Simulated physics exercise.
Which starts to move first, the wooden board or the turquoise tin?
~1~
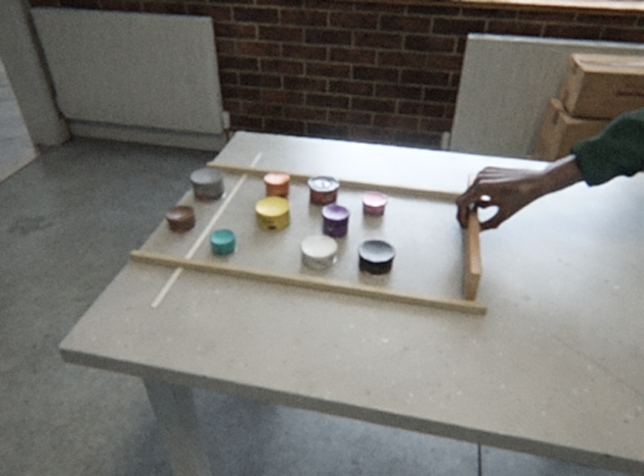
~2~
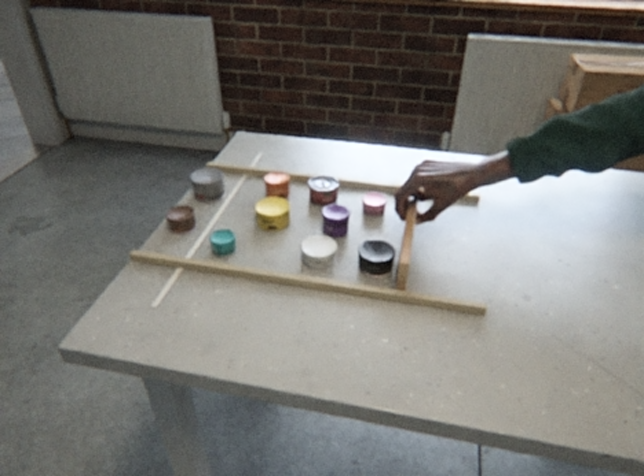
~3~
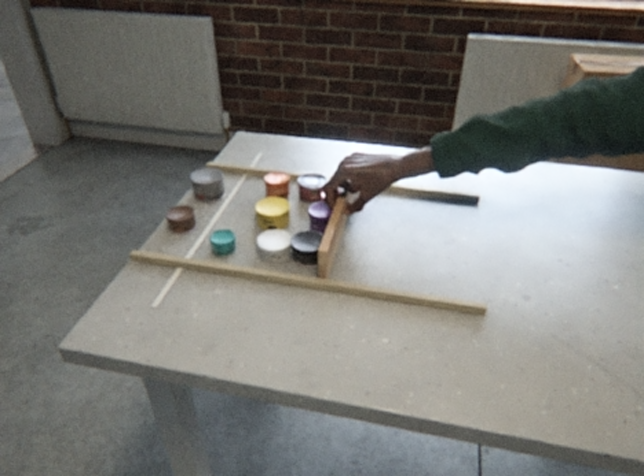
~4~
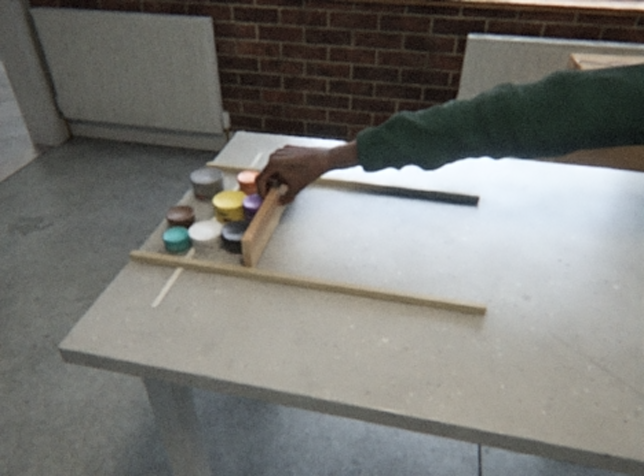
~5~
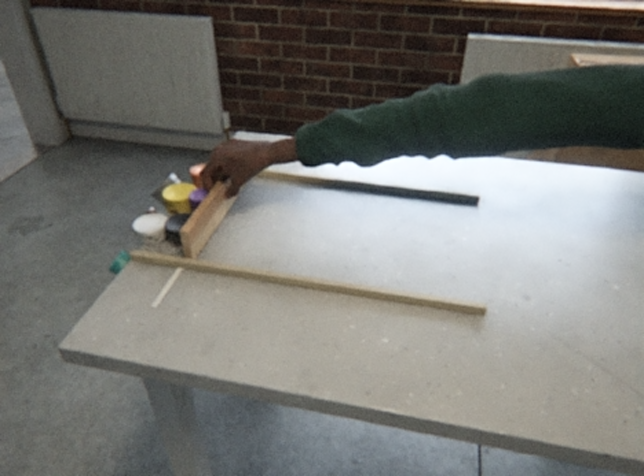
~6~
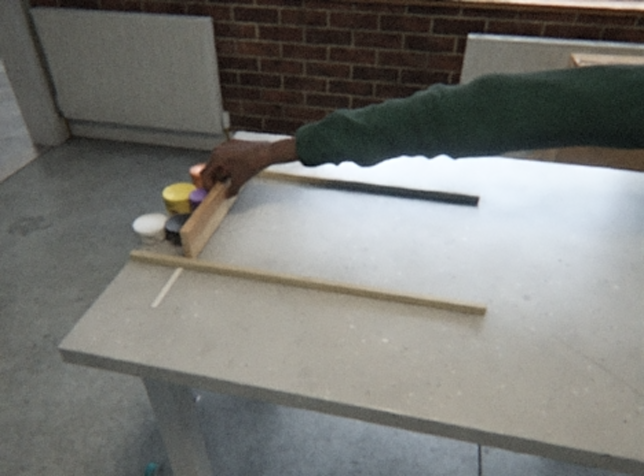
The wooden board starts to move first. The turquoise tin stays still until the board has pushed other tins together, and only then shifts left.
Hand sliding a wooden board left along a pale table, bunching colourful tins together and pushing a few off the end.
